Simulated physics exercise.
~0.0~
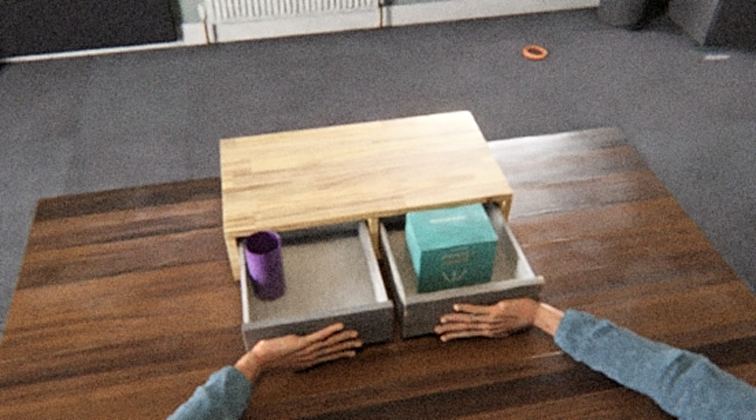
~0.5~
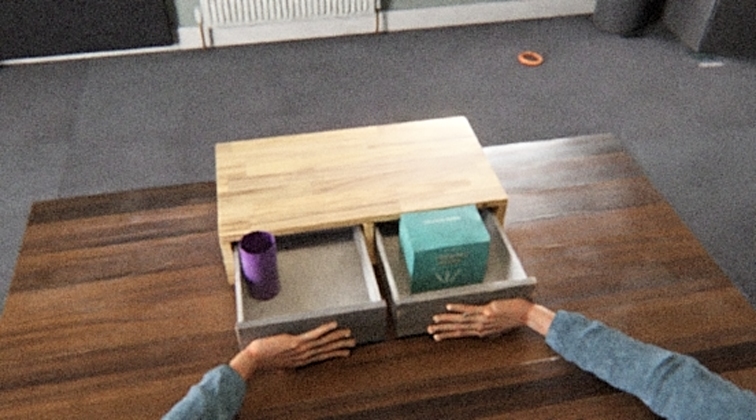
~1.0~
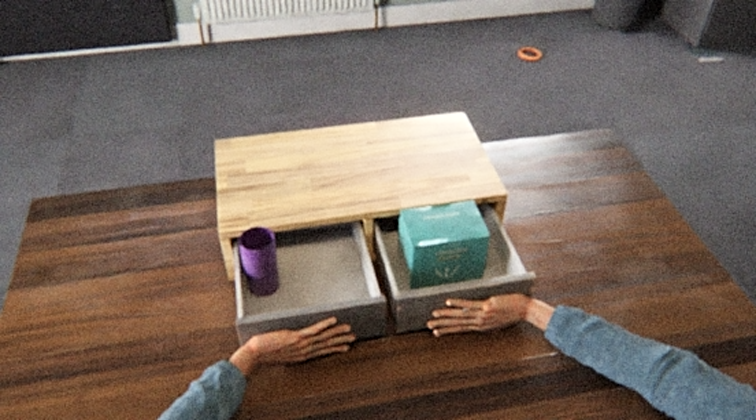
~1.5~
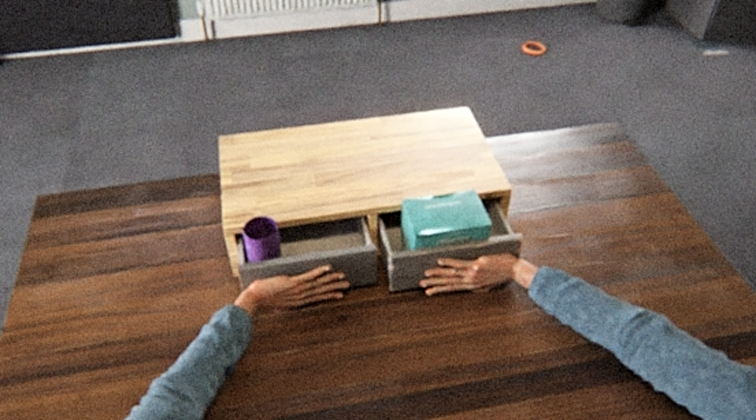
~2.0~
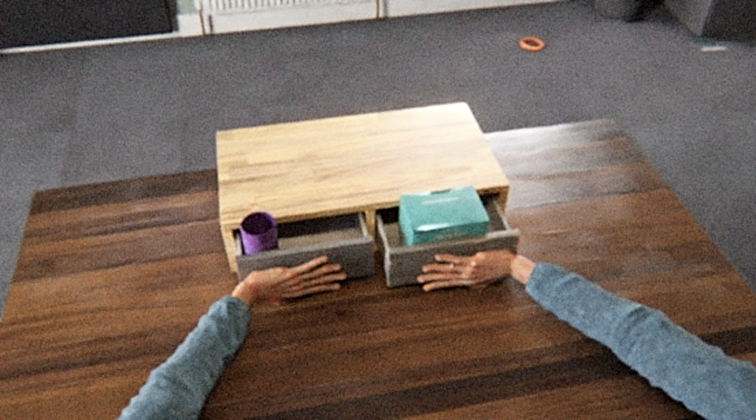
On a dark wooden tabletop in a grey-carpeted room, seen from above and in front by a slightly swaying camera, sits a low chest with a pale wood top. Its two grey drawers stand open side by side, with an upright purple cup in the left one and a turquoise box in the right. Two hands in blue-grey sleeves rest against the drawer fronts, at first barely moving them. The hands then push both drawers inward together, carrying the cup and box toward the chest. At the end both drawers remain partly open, the hands still on their fronts.
